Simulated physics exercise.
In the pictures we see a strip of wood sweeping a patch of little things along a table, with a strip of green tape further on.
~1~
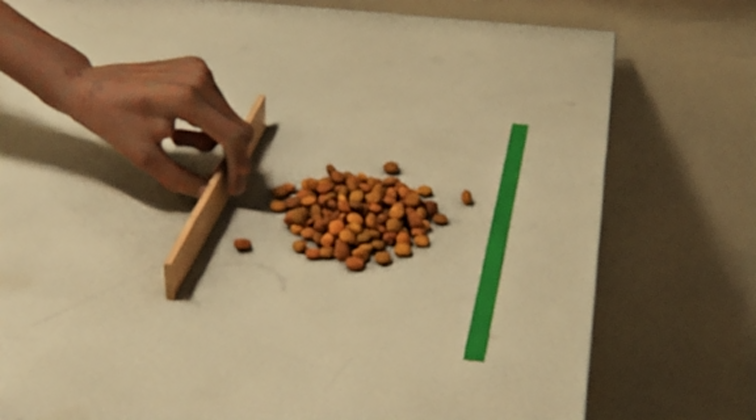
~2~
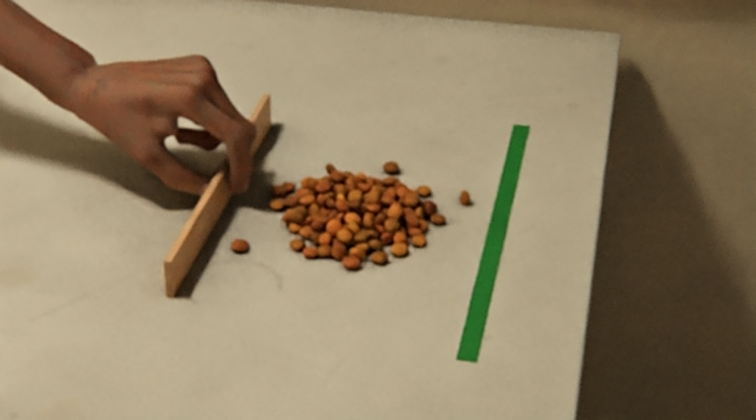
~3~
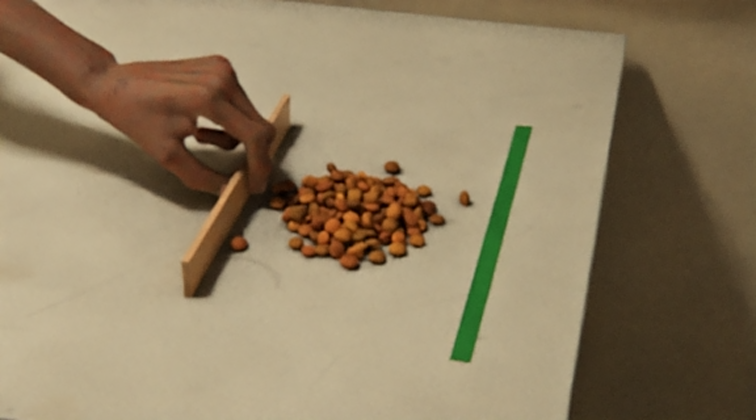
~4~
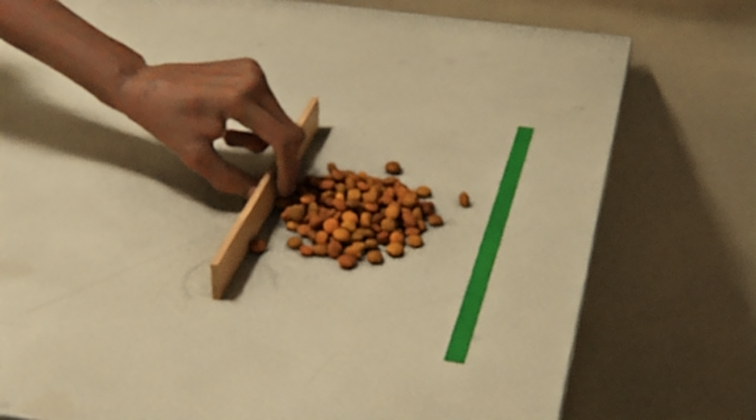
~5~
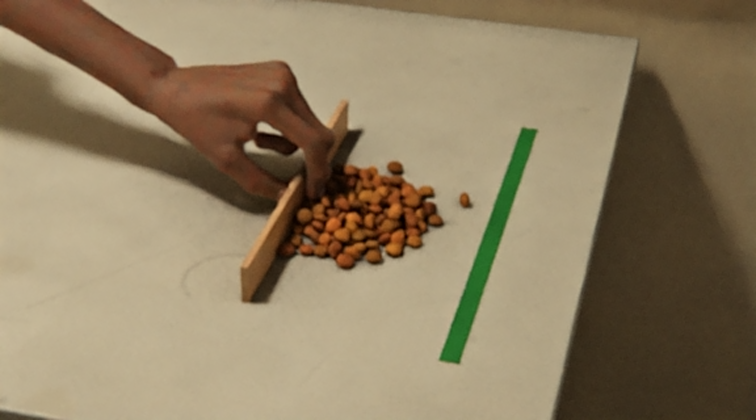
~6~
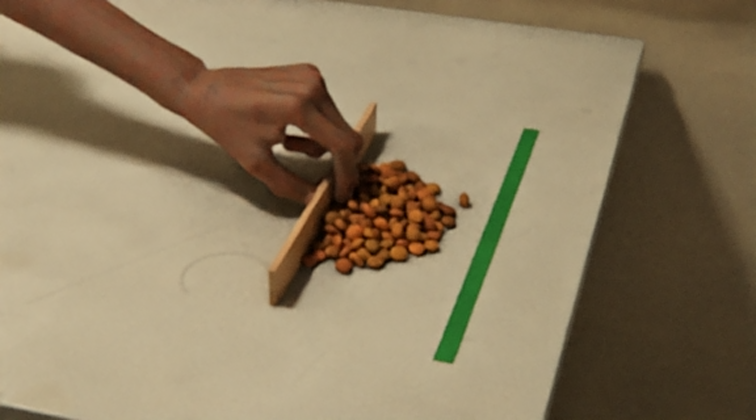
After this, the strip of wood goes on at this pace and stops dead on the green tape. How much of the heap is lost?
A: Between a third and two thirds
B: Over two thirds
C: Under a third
Under a third.
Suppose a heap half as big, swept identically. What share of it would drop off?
It would be roughly 0 percent.
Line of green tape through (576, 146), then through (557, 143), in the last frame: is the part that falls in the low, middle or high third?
Try 1 - above two thirds; try 2 - in the middle band.
Soon after the last picture, strip of wood still moving, near (419, 192); heap all on the table, its front near (528, 234).
A little later, strip of wood stopped at the green tape; heap a small part over the edge.
At rest, strip of wood stopped at the green tape; heap a small part over the edge.
